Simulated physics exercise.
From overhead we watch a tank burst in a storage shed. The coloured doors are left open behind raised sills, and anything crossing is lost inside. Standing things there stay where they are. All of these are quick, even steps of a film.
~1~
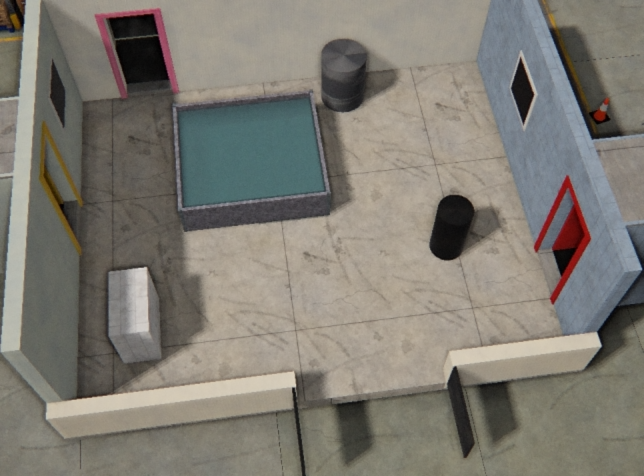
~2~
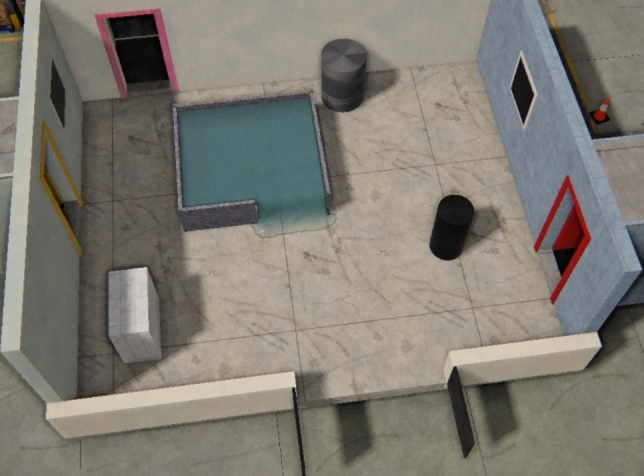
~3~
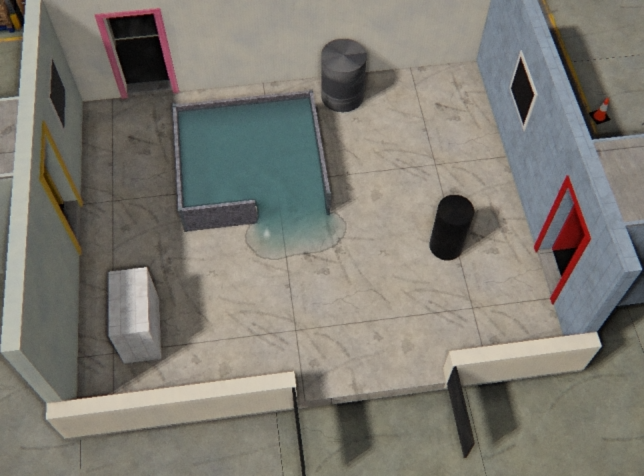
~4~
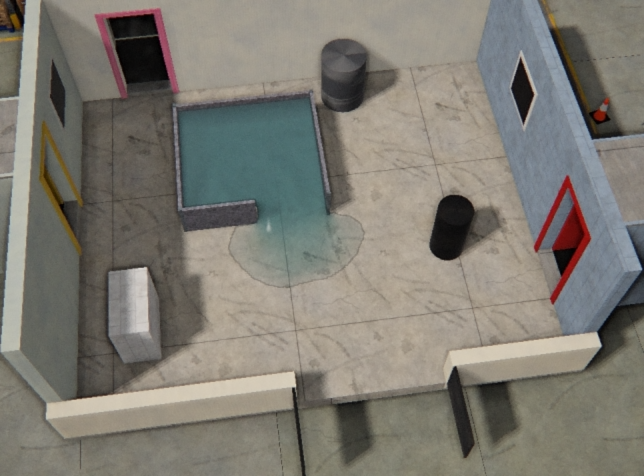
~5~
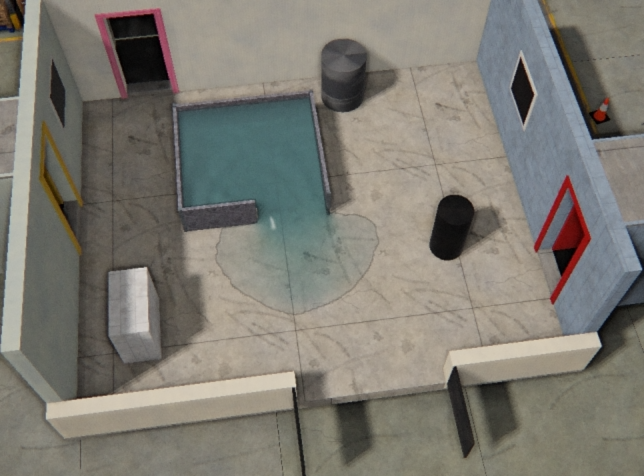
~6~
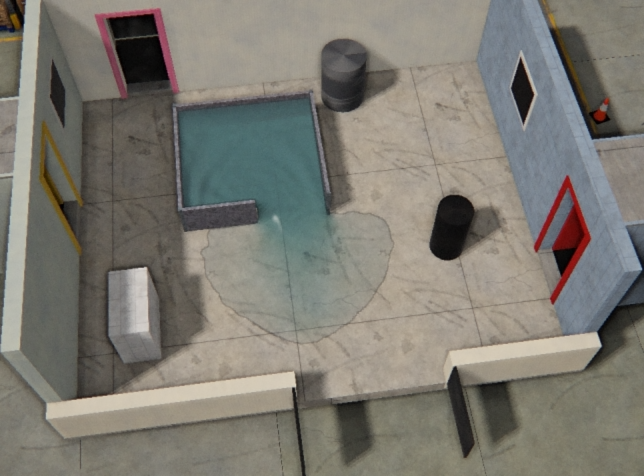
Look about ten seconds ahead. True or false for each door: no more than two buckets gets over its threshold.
The pink door - true; the yellow door - true; the red door - true.
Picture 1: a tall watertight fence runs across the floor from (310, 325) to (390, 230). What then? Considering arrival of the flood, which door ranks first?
First: The yellow door.
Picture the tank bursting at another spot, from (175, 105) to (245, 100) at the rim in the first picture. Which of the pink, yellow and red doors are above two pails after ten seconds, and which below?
I reckon the pink door will get past the mark, the yellow door will stay beneath the mark, and the red door will stay beneath the mark.
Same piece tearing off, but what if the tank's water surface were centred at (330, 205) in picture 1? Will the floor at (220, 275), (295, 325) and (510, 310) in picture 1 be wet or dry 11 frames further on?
I'd call them still dry, still dry and watered, in the order asked.
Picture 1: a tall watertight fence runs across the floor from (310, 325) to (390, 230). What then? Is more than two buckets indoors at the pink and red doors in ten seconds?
Record: Pink door admits more; red door admits less.
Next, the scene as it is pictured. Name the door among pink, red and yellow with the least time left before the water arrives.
The red one.
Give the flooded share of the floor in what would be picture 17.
I'd say close to 30 per cent.
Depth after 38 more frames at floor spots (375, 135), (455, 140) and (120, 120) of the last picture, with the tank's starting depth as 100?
I'd say close to 0, 4 and 0 percent.
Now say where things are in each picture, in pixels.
In the first frame, the water tank at (249, 150) is whole and still.
In the second frame, water pours out at (292, 211) and has run to (331, 219).
In the third frame, water pours out at (292, 211) and has run to (340, 232).
In the fourth frame, the front is at (278, 282), out from the gap at (292, 212).
In the fifth frame, the front is at (292, 309), out from the gap at (292, 212).
In the sixth frame, water pours out at (292, 212) and has run to (299, 338).
A moment on, water covers 25 % of the floor; the pink door not reached, the yellow door not reached, the red door not reached.
Next, water covers 30 % of the floor; the pink door not reached, the yellow door not reached, the red door not reached.
Then, water covers 40 % of the floor; the pink door not reached, the yellow door not reached, the red door wet at the sill, nothing in.
Later, water covers 65 % of the floor; the pink door not reached, the yellow door wet at the sill, nothing in, the red door wet at the sill, nothing in.
In the end, water covers 90 % of the floor; the pink door wet at the sill, nothing in, the yellow door wet at the sill, nothing in, the red door wet at the sill, nothing in.
